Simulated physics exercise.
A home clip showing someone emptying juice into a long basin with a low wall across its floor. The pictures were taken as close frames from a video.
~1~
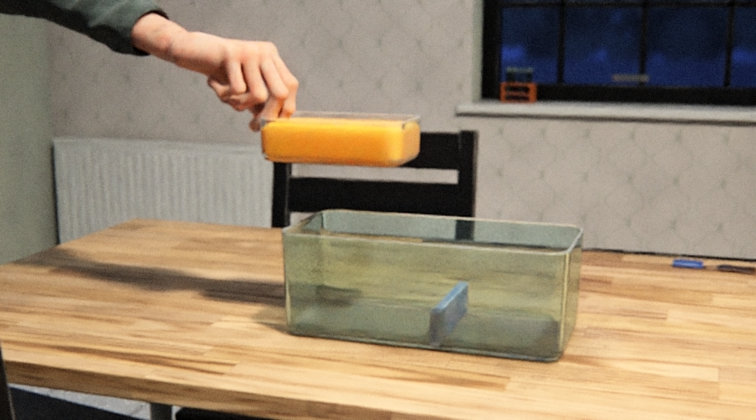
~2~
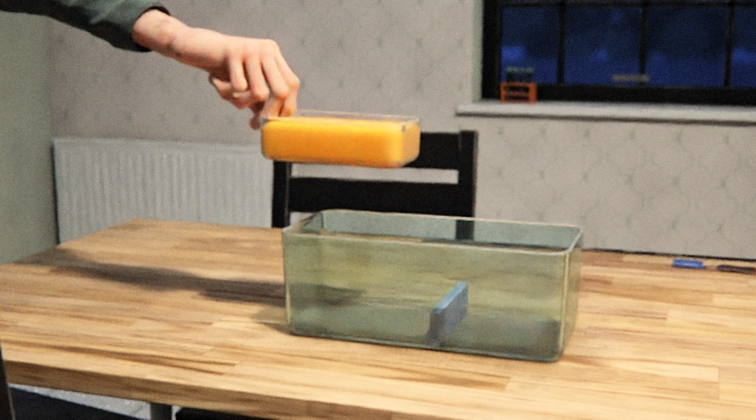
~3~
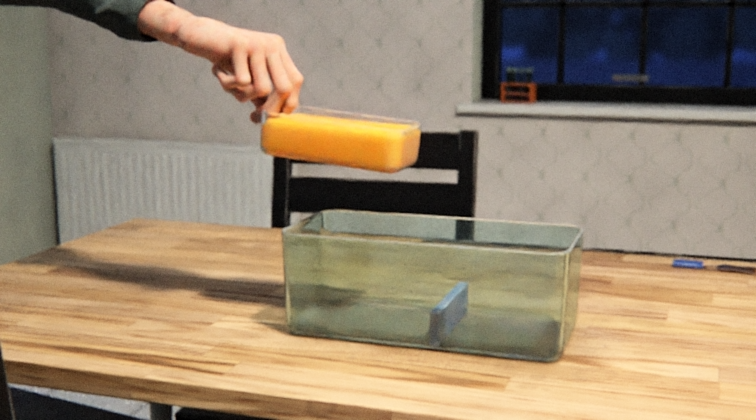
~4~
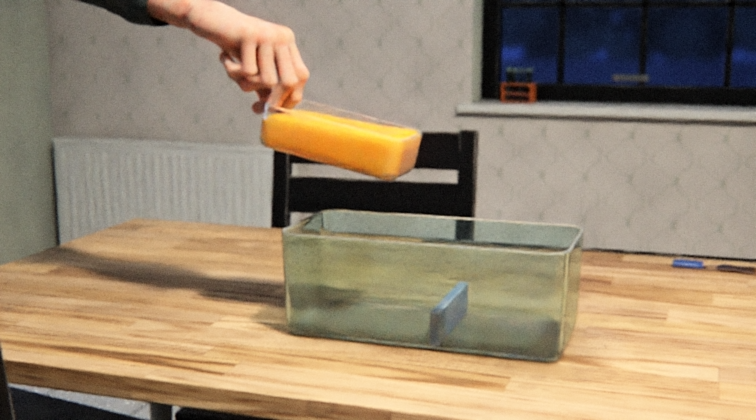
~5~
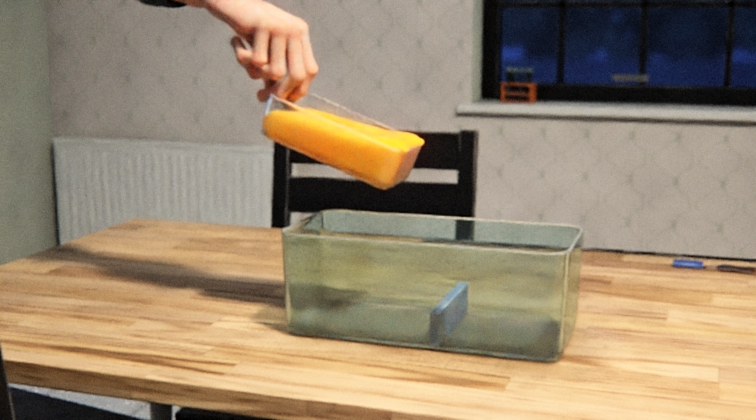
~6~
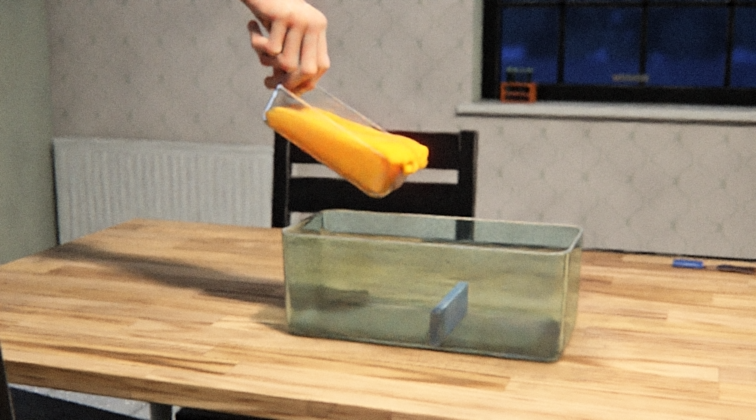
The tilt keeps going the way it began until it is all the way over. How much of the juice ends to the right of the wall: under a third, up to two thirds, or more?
A third to two thirds.
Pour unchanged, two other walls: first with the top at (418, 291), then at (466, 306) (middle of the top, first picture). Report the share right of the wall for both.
Well, it's close to 80 per cent for the first one, then 30 per cent for the other.
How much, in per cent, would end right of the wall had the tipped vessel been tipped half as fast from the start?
Roughly 65 in a hundred.
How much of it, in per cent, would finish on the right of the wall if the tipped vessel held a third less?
Roughly 30 in a hundred.
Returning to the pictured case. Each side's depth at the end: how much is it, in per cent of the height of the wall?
Once still, it is 30 % on the left and 40 % on the right.
A moment on, the tilt is 90° and 7 per cent is still to pour, 34 is left of the wall and 42 right of it.
Next, the tilt is 98° and 2 per cent is still to pour, 39 is left of the wall and 53 right of it.
Then the tilt is 98° and 1 per cent is still to pour, 44 is left of the wall and 54 right of it.
Later the tilt is 98° and 0 per cent is still to pour, 45 is left of the wall and 54 right of it.
In the end 45 per cent lies left of the wall, 54 right of it and 1 outside.
